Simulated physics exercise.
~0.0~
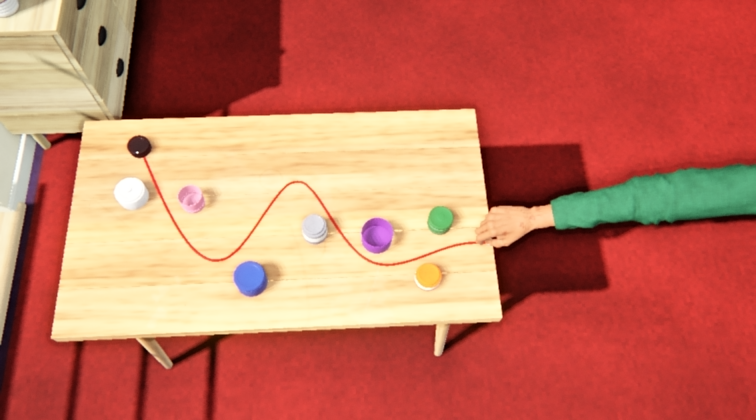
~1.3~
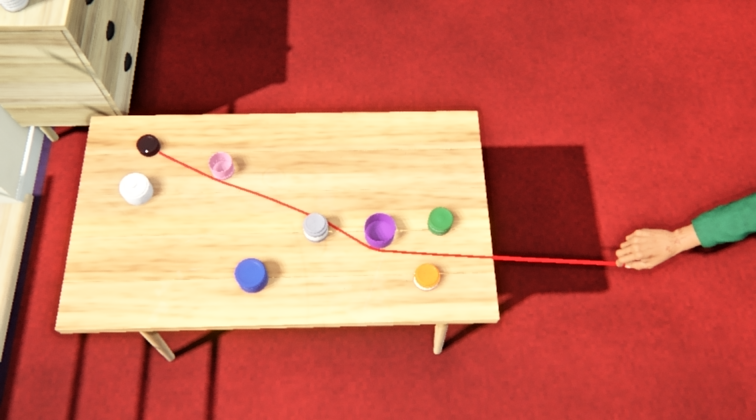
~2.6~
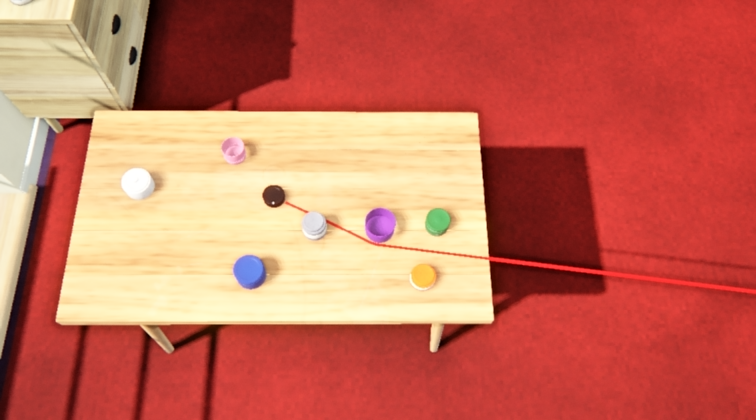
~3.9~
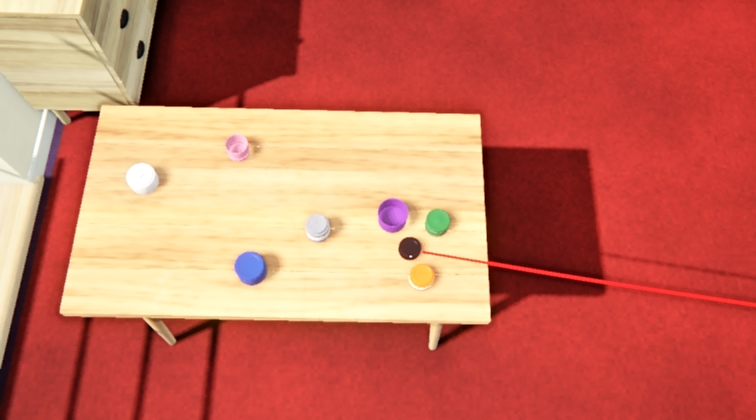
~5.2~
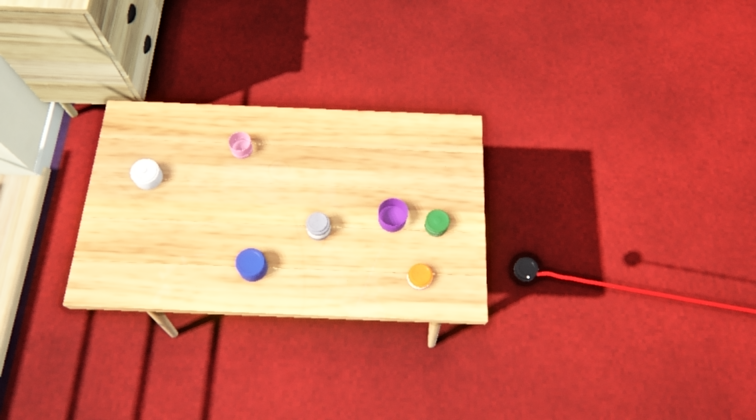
A hand pulling a red cord rightward, dragging a black disc across a wooden table, nudging pink and purple cups, then off the edge.
